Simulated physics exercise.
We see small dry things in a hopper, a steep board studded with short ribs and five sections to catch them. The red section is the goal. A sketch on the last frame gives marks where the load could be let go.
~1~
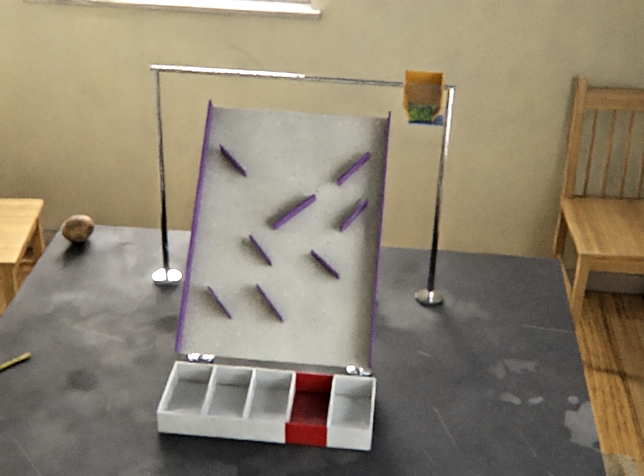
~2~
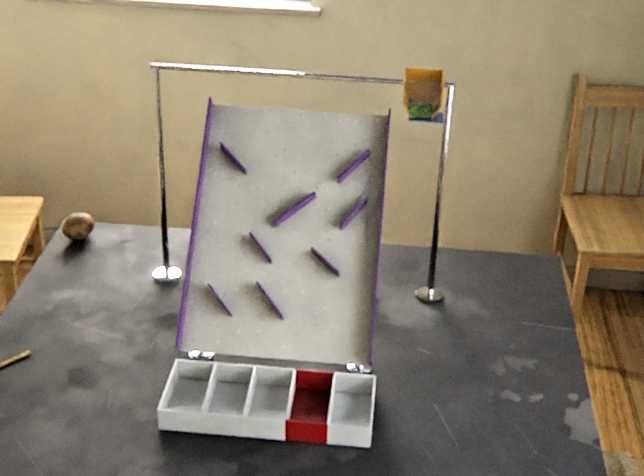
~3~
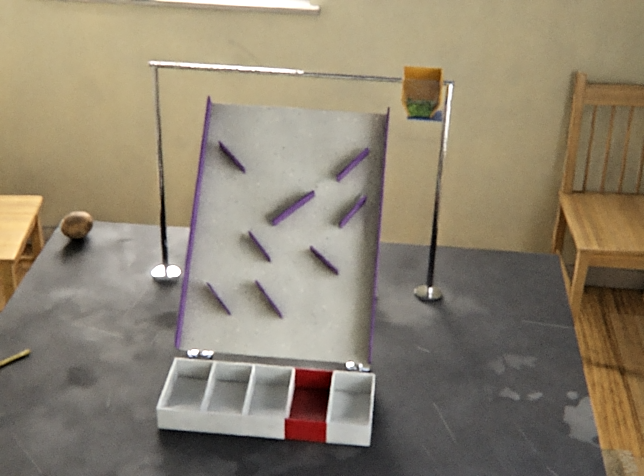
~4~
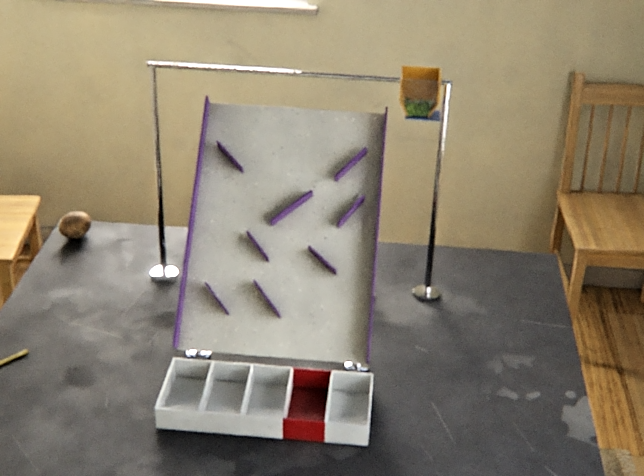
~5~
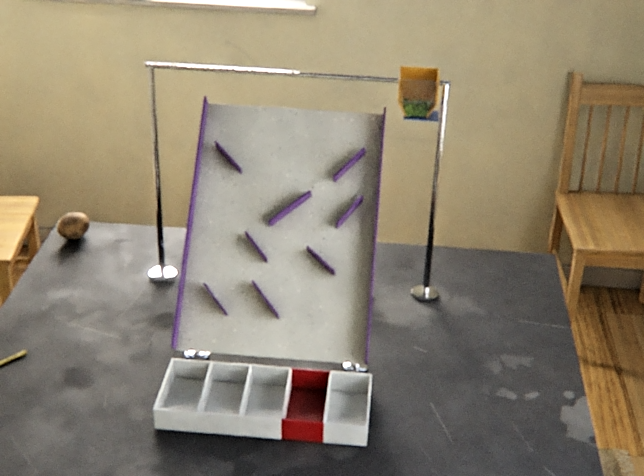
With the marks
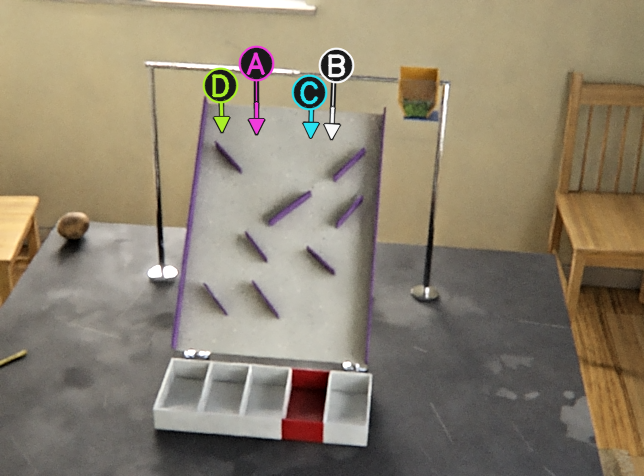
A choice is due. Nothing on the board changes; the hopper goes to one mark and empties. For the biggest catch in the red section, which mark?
A is best.
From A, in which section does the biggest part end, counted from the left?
The fourth.
On the marked copy, mark A meets the board at (256, 128); mark B meets the board at (331, 133); mark C meets the board at (310, 132); mark D meets the board at (221, 126).
Choosing A, about two thirds in the red section, about a quarter in other sections.
Choosing B, about a third in the red section, about two thirds in other sections.
Choosing C, about half in the red section, about half in other sections.
Choosing D, about half in the red section, about half in other sections.
